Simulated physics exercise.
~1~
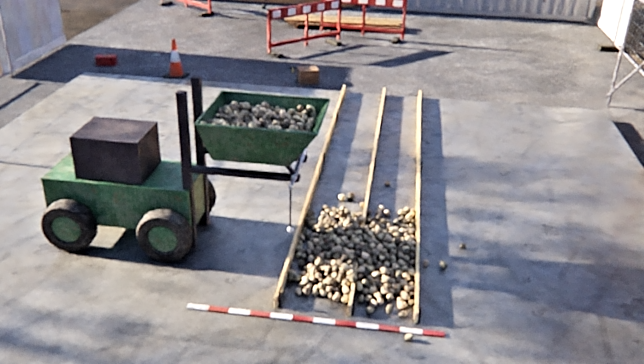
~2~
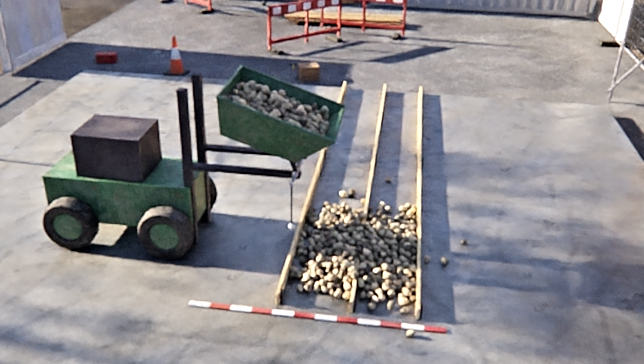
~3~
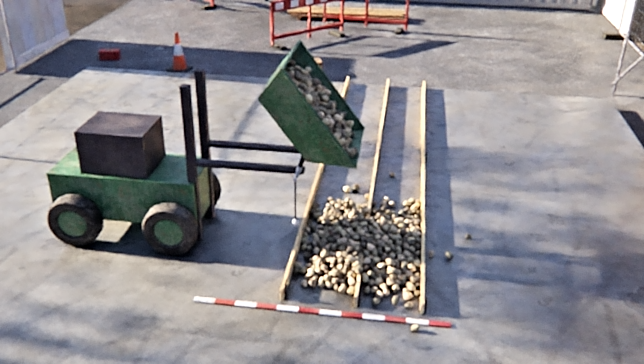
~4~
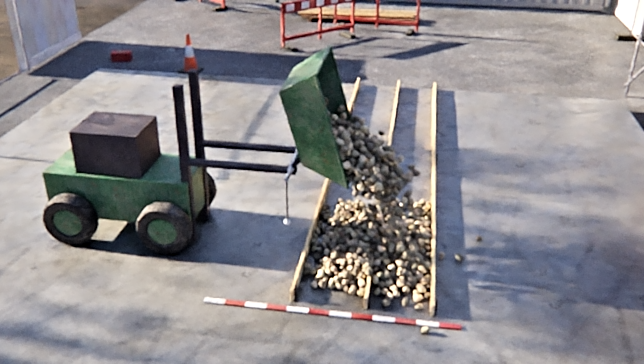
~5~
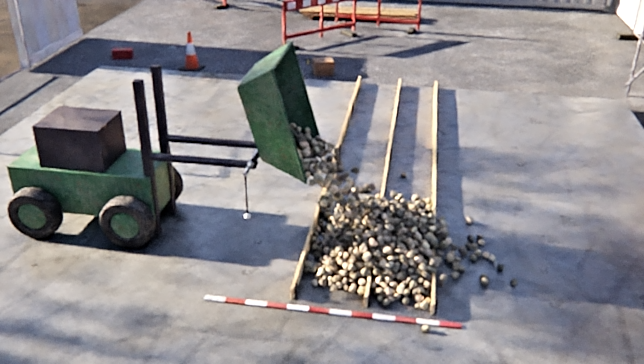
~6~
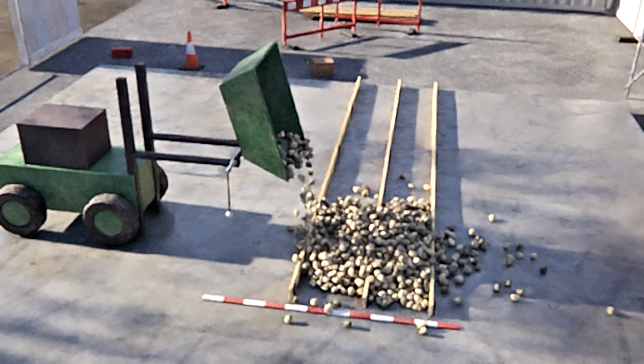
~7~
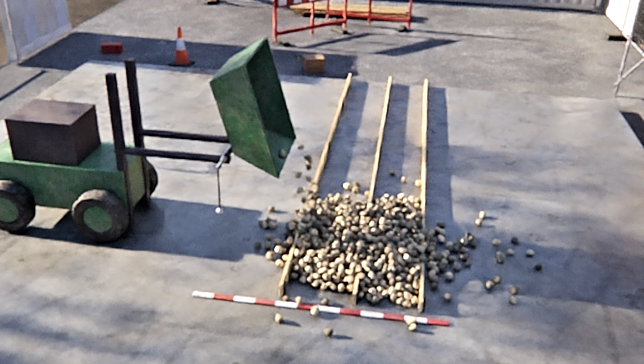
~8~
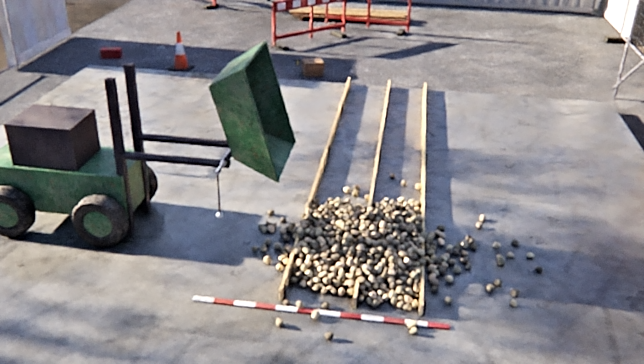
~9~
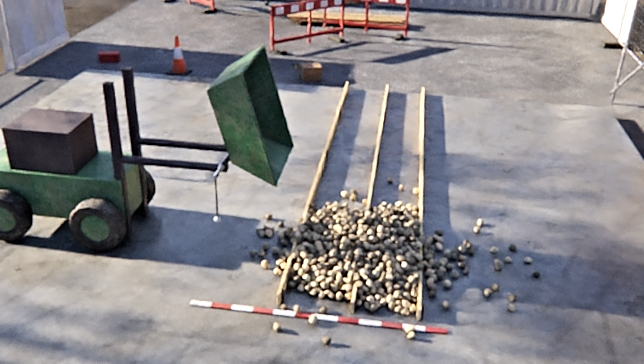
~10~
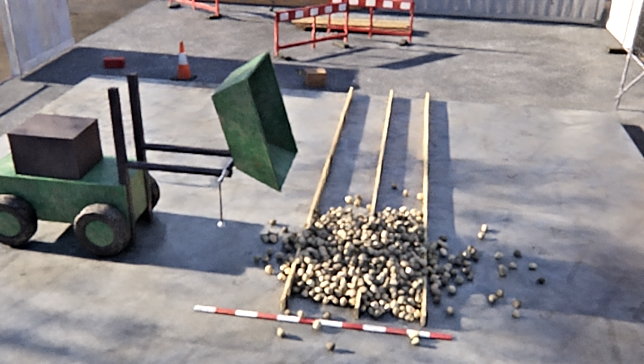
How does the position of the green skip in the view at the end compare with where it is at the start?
It ends in nearly the same place, still to the left of the planks, only slightly higher in the view than at the start.
